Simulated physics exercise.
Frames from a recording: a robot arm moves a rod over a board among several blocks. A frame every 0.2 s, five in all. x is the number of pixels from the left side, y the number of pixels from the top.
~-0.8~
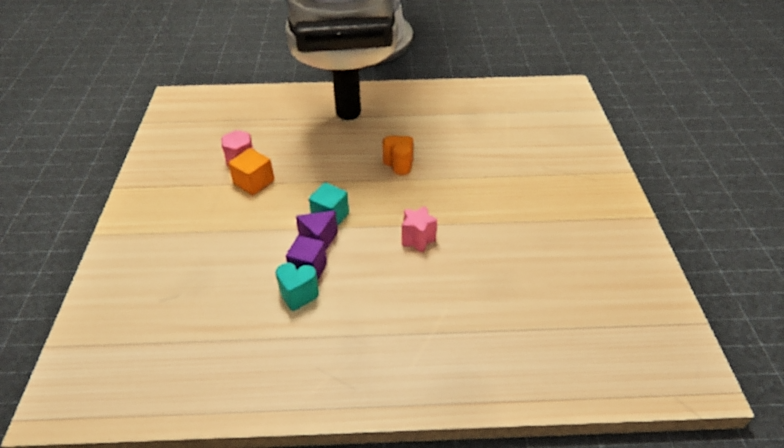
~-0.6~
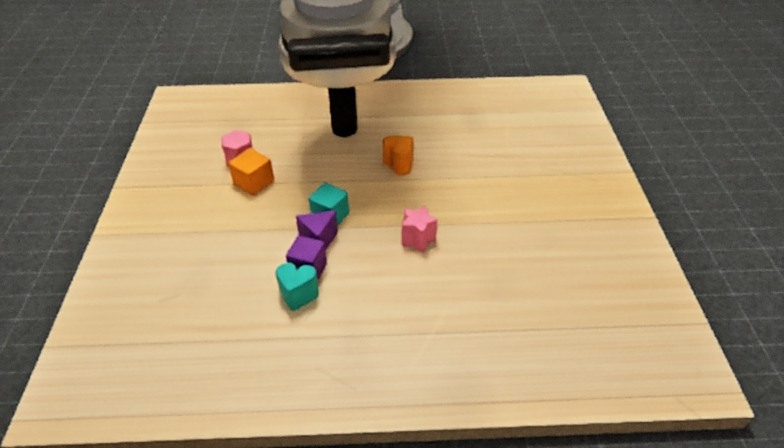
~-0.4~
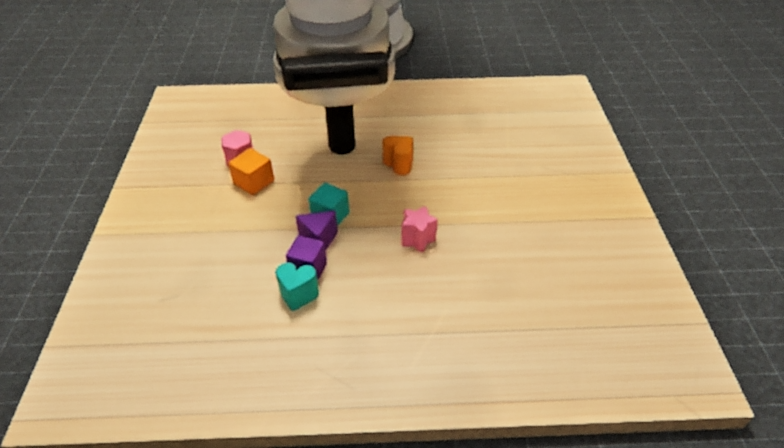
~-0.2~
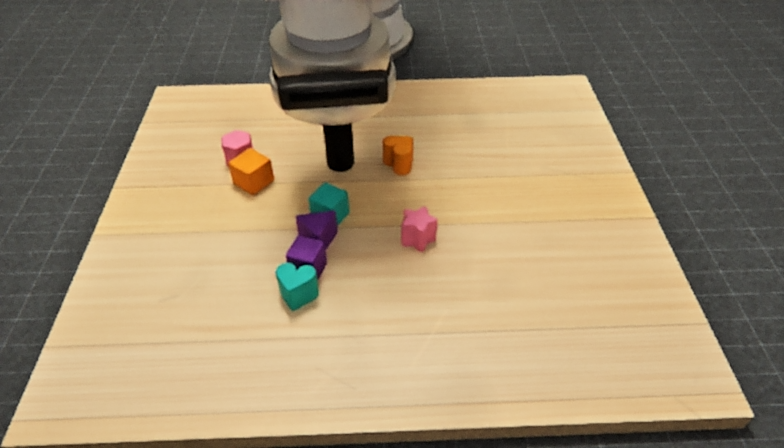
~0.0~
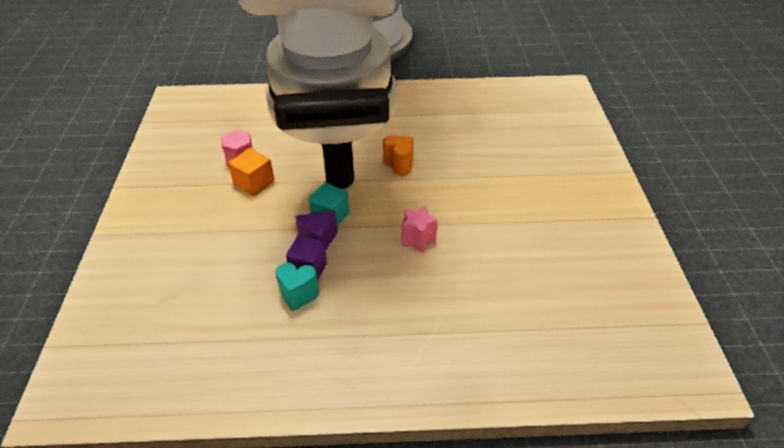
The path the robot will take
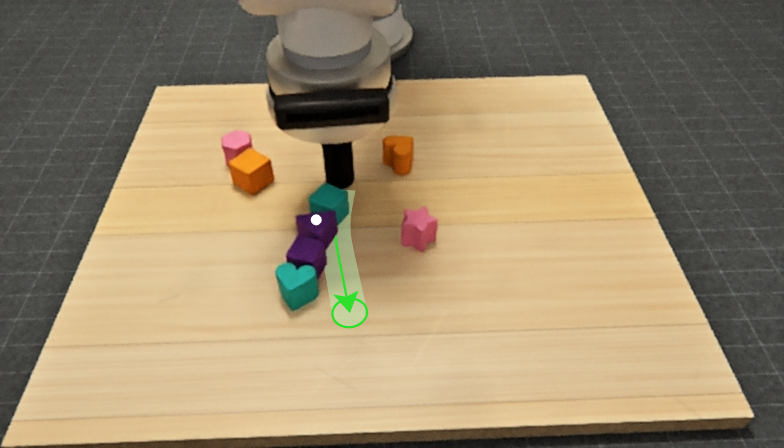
A robot arm with a black rod reaches over a pale wooden board on a dark gridded surface, seen from above at an angle. Turquoise and purple blocks form a slanting line left of centre, with pink and orange blocks at upper left and an orange block and pink star to the right. The rod moves slowly down toward the turquoise square while the blocks and camera stay still.
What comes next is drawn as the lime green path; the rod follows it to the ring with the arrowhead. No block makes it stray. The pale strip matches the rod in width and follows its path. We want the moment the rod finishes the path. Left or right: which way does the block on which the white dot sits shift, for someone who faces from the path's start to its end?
To the right.
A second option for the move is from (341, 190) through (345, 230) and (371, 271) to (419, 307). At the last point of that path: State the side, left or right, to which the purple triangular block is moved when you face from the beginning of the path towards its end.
Pushed right.
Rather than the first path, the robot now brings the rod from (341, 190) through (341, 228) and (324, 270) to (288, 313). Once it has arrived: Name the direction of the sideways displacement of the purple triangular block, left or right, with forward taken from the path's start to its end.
The answer is right.
Path on the board, from (341, 190) via (335, 226) and (341, 267), ending at (350, 313); the dot is on the purple triangular block.
The first path, step by step. One third of the way, rod (334, 218); turquoise heart block (281, 299); purple square (290, 274); purple triangular block (308, 247), turned 30° clockwise; turquoise square (322, 227).
Two thirds of the way, rod (340, 258); turquoise heart block (270, 323), turned 25° anticlockwise; purple square (265, 297), turned 30° anticlockwise; purple triangular block (281, 271), turned 75° clockwise; turquoise square (310, 263), turned 35° clockwise.
At the end, rod (349, 304); turquoise heart block (270, 324), turned 30° anticlockwise; purple square (260, 299), turned 40° anticlockwise; purple triangular block (278, 273), turned 90° clockwise; turquoise square (308, 270), turned 45° clockwise.
